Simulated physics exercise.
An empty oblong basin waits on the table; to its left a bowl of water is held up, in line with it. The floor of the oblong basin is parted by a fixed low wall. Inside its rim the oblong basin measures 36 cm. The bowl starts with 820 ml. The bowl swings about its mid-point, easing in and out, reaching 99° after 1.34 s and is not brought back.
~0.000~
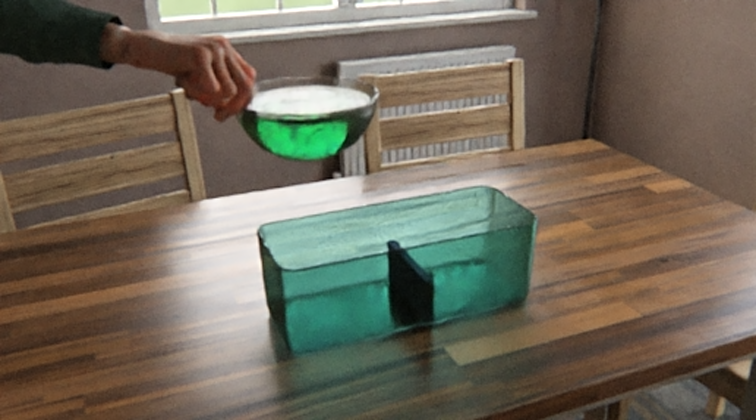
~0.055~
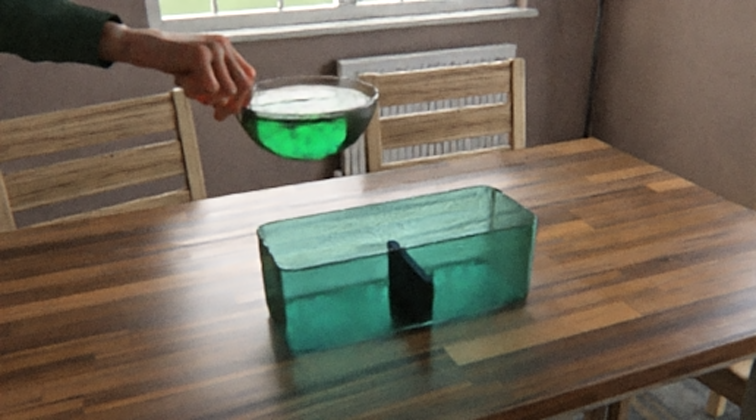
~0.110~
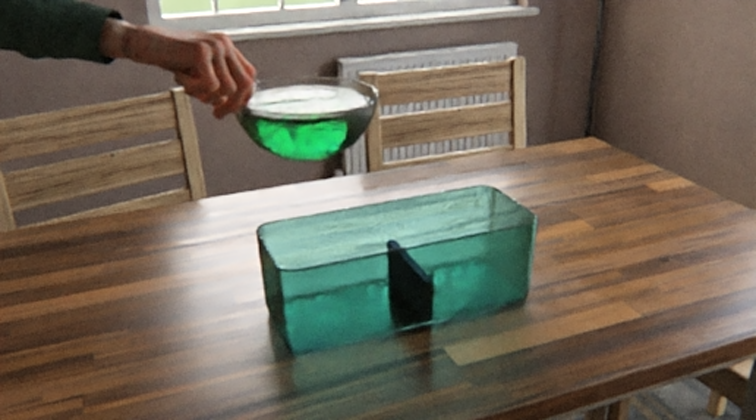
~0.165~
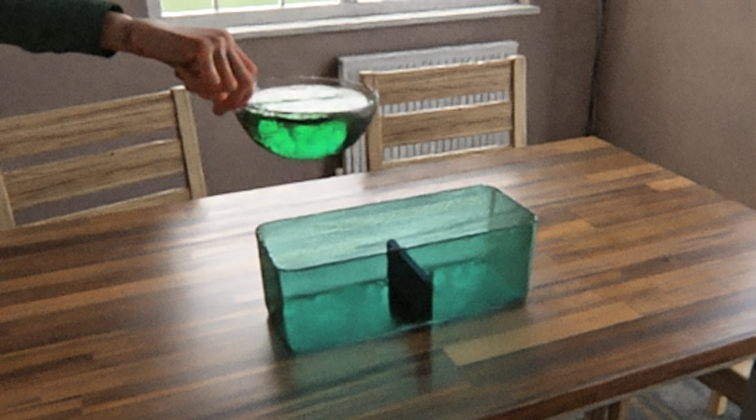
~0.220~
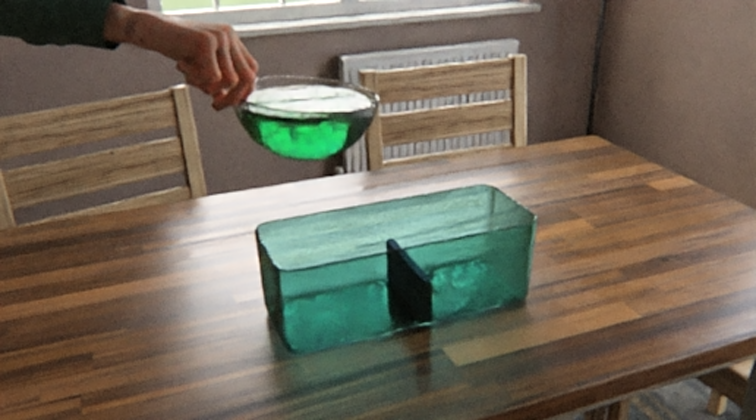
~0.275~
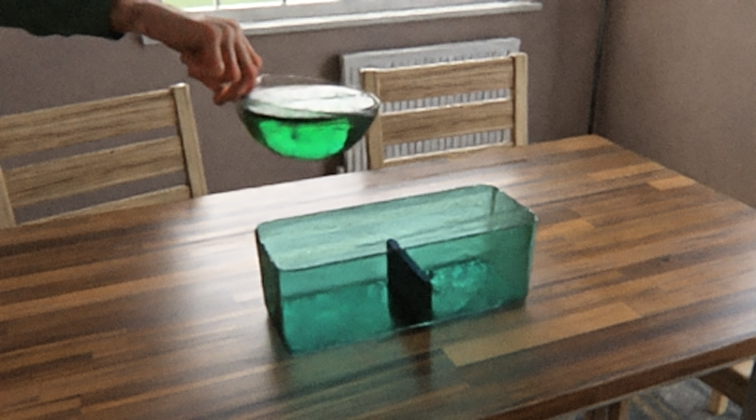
A hand held a clear bowl of green liquid above a wooden table, beside an oblong, green-tinted basin with a dark divider, and slowly tilted the bowl slightly to the right.
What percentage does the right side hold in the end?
About 74 per cent.
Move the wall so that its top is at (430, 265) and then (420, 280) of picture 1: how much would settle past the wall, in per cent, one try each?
In turn about 45 and 55 per cent.
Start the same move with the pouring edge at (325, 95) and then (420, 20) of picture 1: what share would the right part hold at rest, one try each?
First 0, then 95 per cent.
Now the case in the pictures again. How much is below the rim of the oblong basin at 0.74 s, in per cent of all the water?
Some 24 per cent.
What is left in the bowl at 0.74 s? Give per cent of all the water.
About 40 per cent.
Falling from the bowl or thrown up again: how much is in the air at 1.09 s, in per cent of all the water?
Some 5 per cent.
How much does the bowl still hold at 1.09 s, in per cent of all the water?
Near 1 in a hundred.
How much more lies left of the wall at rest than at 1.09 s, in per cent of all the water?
About 6 per cent.
After 0.74 s the tilt is 58° and 40 per cent is still to pour, 3 is left of the wall and 21 right of it.
After 1.09 s the tilt is 91° and 1 per cent is still to pour, 19 is left of the wall and 74 right of it.
After 1.45 s the tilt is 99° and 0 per cent is still to pour, 25 is left of the wall and 74 right of it.
After 1.84 s the tilt is 99° and 0 per cent is still to pour, 25 is left of the wall and 74 right of it.
In the end 25 per cent lies left of the wall, 74 right of it and 1 outside.
